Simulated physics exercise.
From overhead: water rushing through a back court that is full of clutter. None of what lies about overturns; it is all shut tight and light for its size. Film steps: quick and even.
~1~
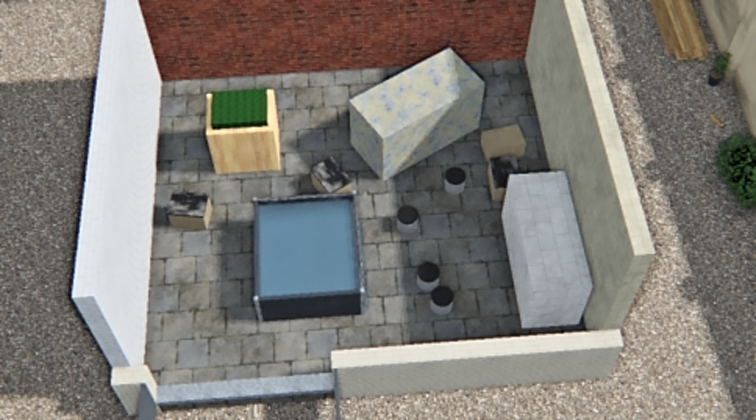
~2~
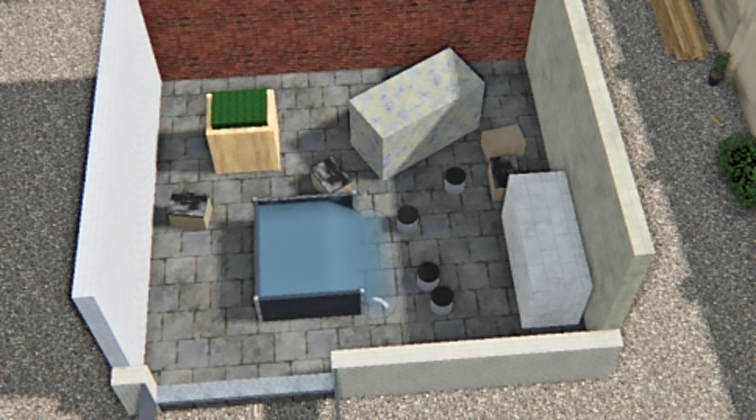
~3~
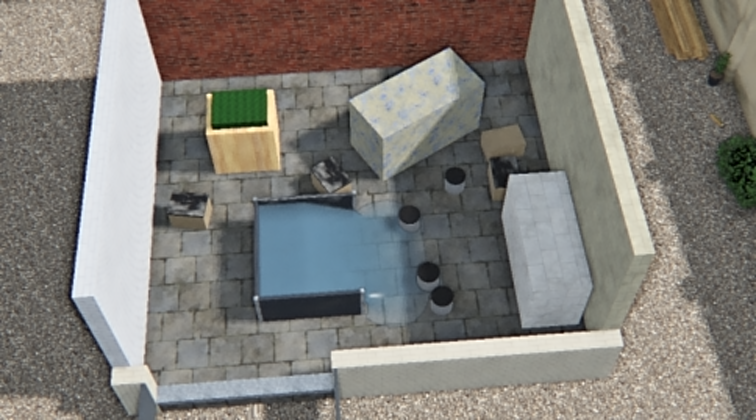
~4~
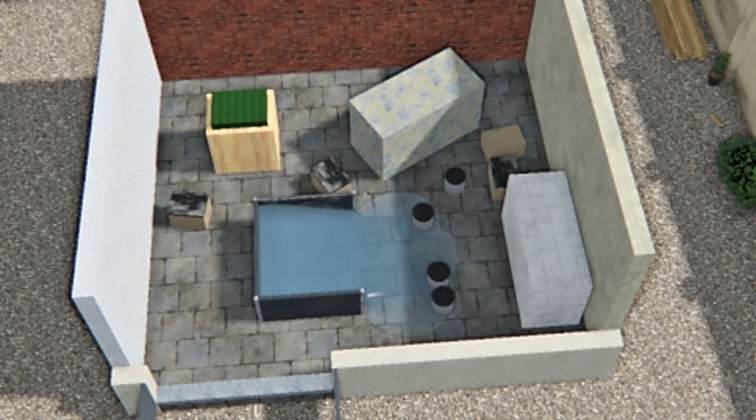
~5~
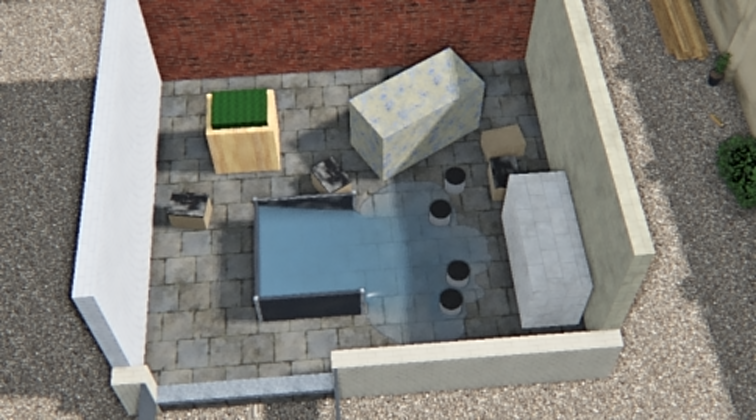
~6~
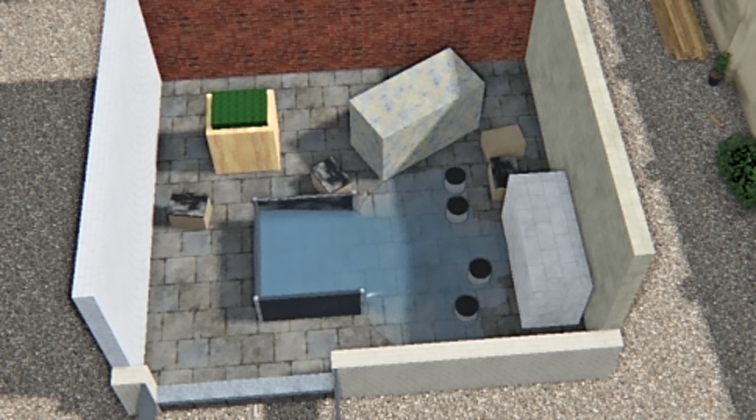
Water pours out of a dark-sided blue tank in a grey paved court, seen from high overhead between a red brick wall, pale side walls and a low front wall. A green-topped wooden planter stands behind the tank, small boxes lie about, a pale speckled block and a long grey one sit to the right, and four dark-topped pails stand between. The tank's right side opens, water spreads rightward over the paving, and three pails slide right while the camera stays still.
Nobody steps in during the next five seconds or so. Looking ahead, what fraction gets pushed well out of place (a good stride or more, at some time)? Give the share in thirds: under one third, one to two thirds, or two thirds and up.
It climbs to two thirds.
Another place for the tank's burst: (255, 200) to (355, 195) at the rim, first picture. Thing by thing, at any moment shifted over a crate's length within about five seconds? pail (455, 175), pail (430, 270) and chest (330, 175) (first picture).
Object by object: Short of it, short of it, covered the distance.
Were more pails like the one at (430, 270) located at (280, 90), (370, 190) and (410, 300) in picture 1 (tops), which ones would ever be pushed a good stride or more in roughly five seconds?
Listed in order: Hardly budges, hardly budges, then displaced.
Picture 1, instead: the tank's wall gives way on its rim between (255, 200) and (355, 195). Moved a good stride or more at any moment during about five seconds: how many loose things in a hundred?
Near 20 %.
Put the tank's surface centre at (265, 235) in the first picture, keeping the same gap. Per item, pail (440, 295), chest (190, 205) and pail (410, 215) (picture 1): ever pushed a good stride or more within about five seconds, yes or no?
Object by object: Over the mark, below the mark, over the mark.
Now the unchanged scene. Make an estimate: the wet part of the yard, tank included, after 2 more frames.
25 per cent or so.
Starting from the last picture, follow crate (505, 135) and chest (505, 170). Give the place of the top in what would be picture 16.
Estimate: First at (522, 102), second at (536, 127), approximately.
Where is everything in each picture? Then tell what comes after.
The first frame shows a pail at (408, 214) rests on the ground; a pail at (429, 272) rests on the ground; 0 of 8 have shifted.
The second frame shows a pail at (408, 214) rests on the ground; a pail at (429, 272), on the bottom; 0 of 8 have shifted.
The third frame shows a pail at (410, 214) rests on the ground; a pail at (429, 272) rests on the ground; 0 of 8 have shifted.
The fourth frame shows a pail at (423, 212), on the bottom, close to its start; a pail at (439, 271) rests on the ground, close to its start; 2 of 8 have shifted.
The fifth frame shows a pail at (441, 209), on the bottom, a stride from its start; a pail at (459, 270), on the bottom, a stride from its start; 3 of 8 have shifted.
The sixth frame shows a pail at (458, 205), on the bottom, a stride from its start; a pail at (480, 268) rests on the ground, a stride from its start; 3 of 8 have shifted.
A moment on, 3 of 8 are well off their spots; 1 afloat.
Next, 6 of 8 are well off their spots; 6 afloat.
Later, 6 of 8 are well off their spots; 5 afloat.
In the end, 6 of 8 are well off their spots, and 6 have been at some point; 2 afloat.
